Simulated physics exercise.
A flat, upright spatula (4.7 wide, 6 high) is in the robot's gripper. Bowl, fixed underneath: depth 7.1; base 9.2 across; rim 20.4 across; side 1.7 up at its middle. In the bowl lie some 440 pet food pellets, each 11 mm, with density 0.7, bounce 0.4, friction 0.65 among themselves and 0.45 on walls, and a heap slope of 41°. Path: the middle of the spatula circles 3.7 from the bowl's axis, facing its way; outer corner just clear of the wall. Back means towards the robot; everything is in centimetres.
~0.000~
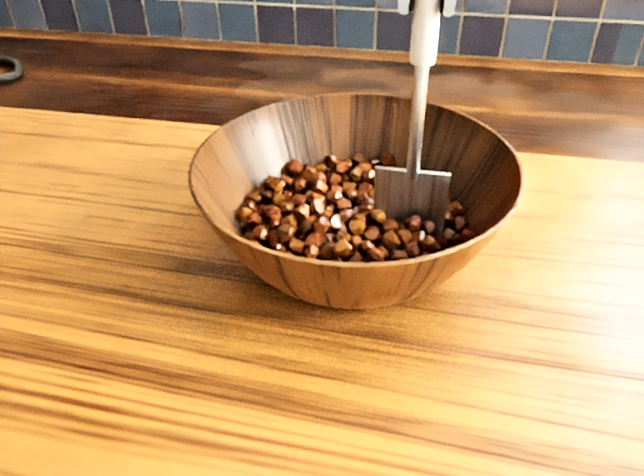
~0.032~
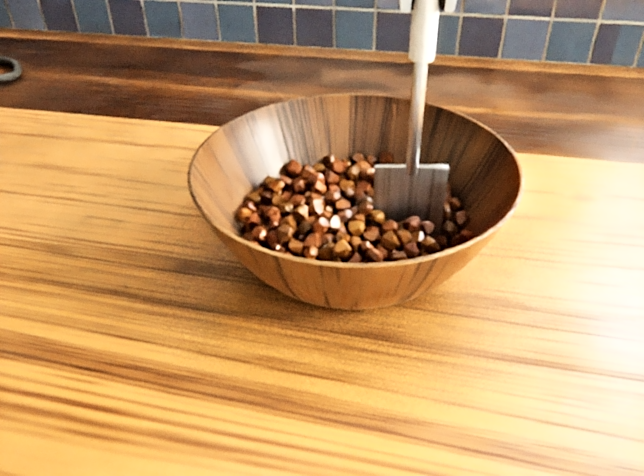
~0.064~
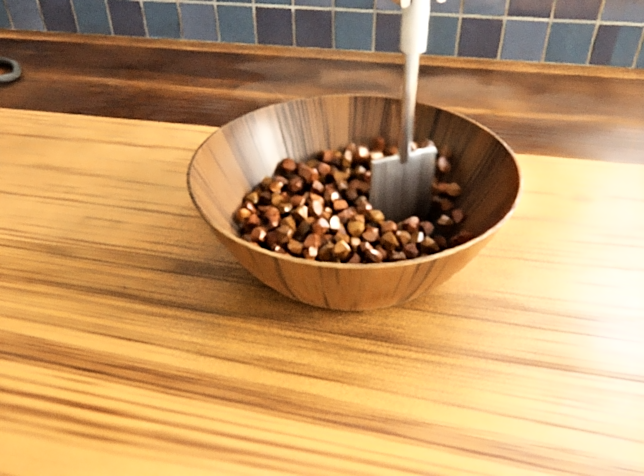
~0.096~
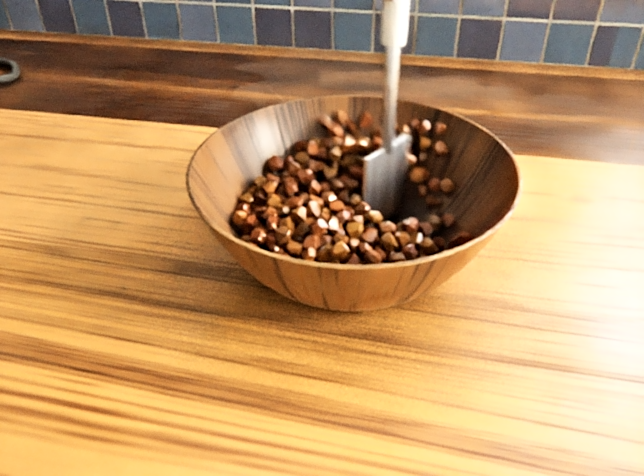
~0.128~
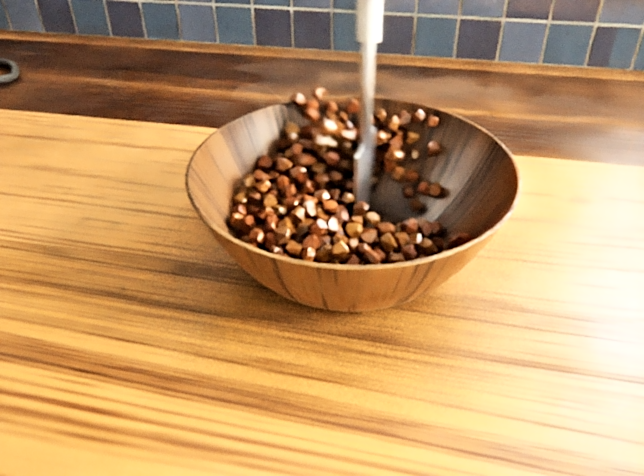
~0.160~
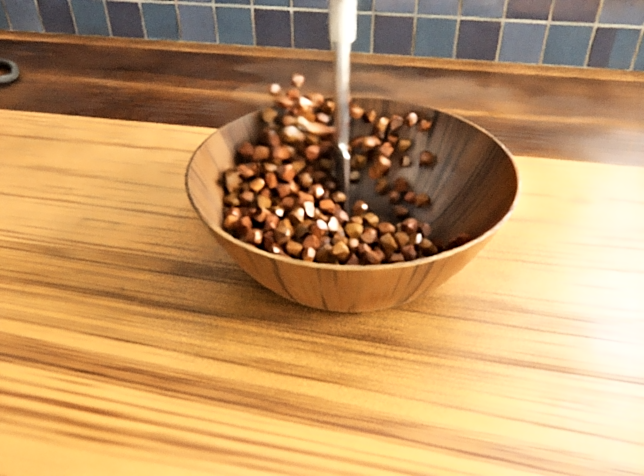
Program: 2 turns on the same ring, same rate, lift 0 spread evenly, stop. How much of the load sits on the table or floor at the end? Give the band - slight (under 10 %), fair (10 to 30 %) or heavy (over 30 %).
Band: Fair.
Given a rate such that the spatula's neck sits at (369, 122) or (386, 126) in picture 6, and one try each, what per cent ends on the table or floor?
About 5 % for one try and about 5 % for the other, in order.
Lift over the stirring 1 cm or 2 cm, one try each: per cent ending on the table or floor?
Around 5 percent, then 5 percent.
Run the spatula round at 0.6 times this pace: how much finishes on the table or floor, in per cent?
I'd put it near 5 %.
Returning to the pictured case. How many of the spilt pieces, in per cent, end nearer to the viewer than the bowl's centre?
Near 60 in a hundred.
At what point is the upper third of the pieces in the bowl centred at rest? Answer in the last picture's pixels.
(431, 182).
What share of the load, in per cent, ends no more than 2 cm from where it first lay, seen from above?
Roughly 5 percent.
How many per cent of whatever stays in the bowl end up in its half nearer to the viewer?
I'd put it near 40 per cent.
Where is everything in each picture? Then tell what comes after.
In the first frame, spatula neck at (414, 149), 0° round; upper third of the load around (344, 214), from x 245 to 465, top at y 160; 439 in the bowl.
In the second frame, spatula neck at (414, 145), 10° round; upper third of the load around (347, 208), from x 240 to 465, top at y 160.
In the third frame, spatula neck at (406, 134), 35° round; upper third of the load around (354, 195), from x 240 to 465, top at y 145.
In the fourth frame, spatula neck at (388, 126), 60° round; upper third of the load around (342, 175), from x 240 to 465, top at y 120.
In the fifth frame, spatula neck at (365, 121), 85° round; upper third of the load around (323, 165), from x 235 to 465, top at y 95.
In the sixth frame, spatula neck at (341, 121), 111° round; upper third of the load around (300, 159), from x 230 to 465, top at y 80; 438 in the bowl, 1 in flight or on the tool.
By 0.46 s, 348° round, highest piece 9 above the table; 405 in the bowl, 26 on the table or floor, 8 in flight or on the tool.
By 0.76 s, 225° round, highest piece 10 above the table; 381 in the bowl, 45 on the table or floor, 13 in flight or on the tool.
By 1.11 s, 0° round, highest piece 8 above the table; 362 in the bowl, 76 on the table or floor, 1 in flight or on the tool.
By 1.81 s, 0° round, highest piece 8 above the table; 362 in the bowl, 77 on the table or floor.
Final count, 362 in the bowl, 77 on the table or floor. That is 18 % on the table or floor.
